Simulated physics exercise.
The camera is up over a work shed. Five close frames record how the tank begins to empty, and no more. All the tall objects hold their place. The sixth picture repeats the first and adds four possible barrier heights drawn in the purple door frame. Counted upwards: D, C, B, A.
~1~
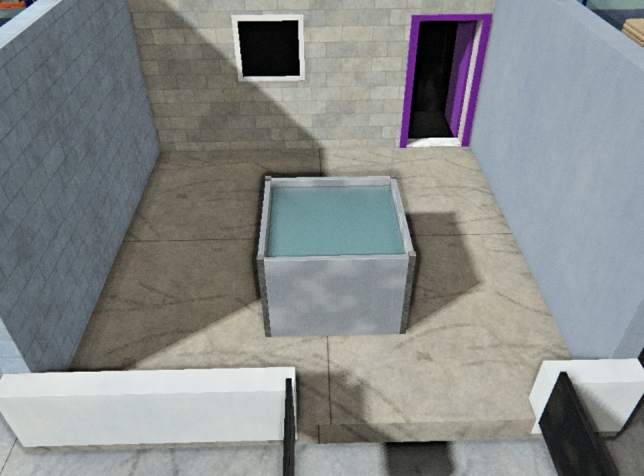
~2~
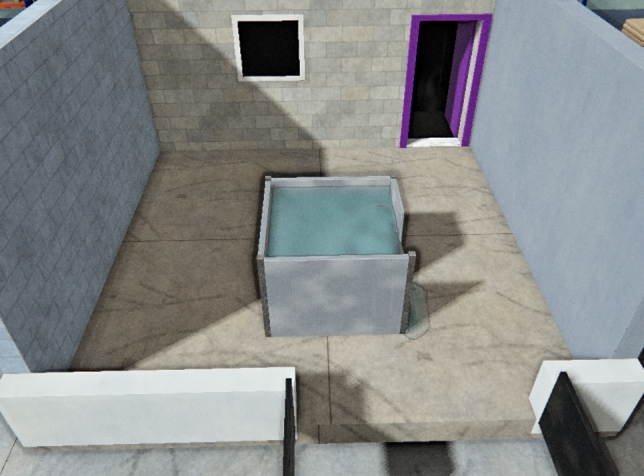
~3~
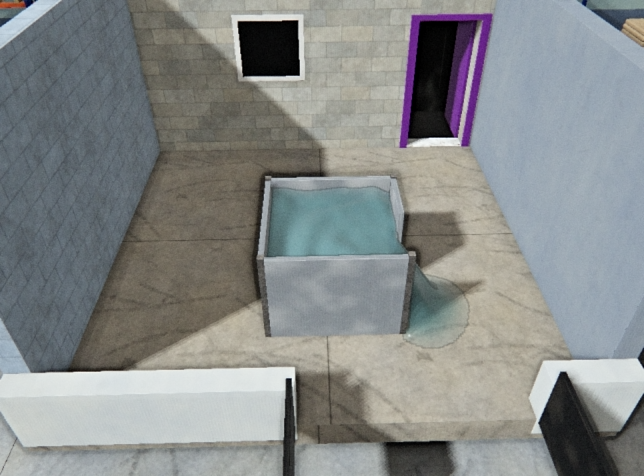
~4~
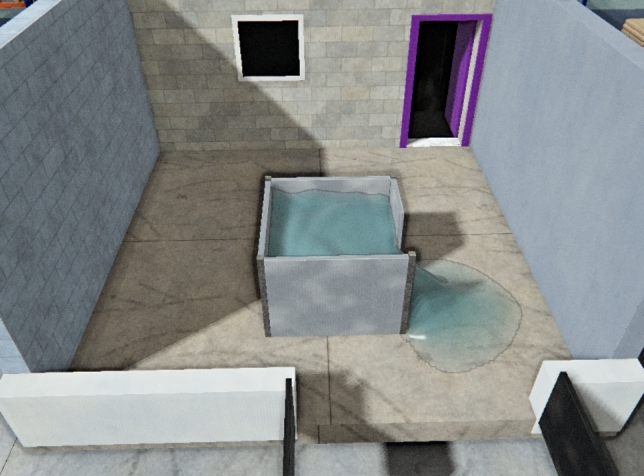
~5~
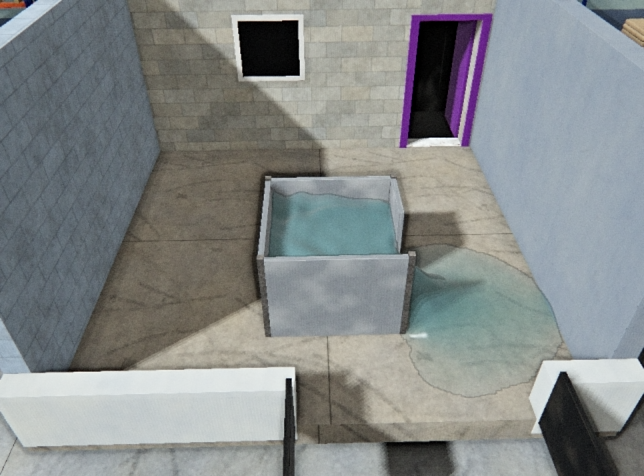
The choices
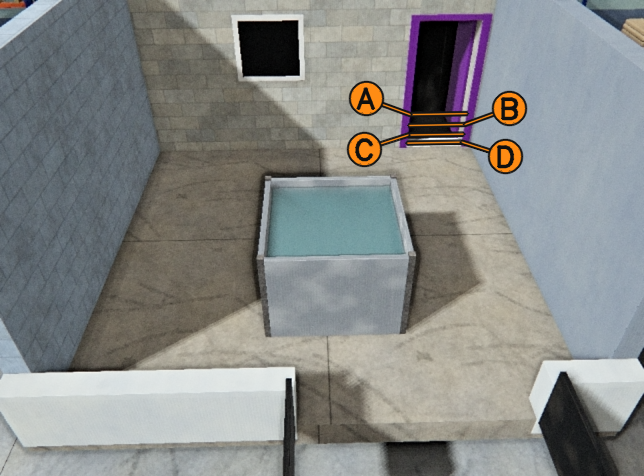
Square tank of water in a walled yard leaking from its right side, a puddle spreading rightward across the floor.
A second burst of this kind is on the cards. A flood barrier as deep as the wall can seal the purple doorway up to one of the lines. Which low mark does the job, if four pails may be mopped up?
C will do.
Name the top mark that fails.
It is D.
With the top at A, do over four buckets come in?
No, not at all.
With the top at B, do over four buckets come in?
No, not at all.
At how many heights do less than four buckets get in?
Three of the four.
On the marked copy, A at (438, 114); B at (437, 125); C at (435, 134); D at (434, 142); from the bottom up D, C, B, A.
If A is chosen, nothing gets over.
If B is chosen, nothing gets over.
If C is chosen, a splash gets over, under a bucket.
If D is chosen, some 20 bucketfuls get in.
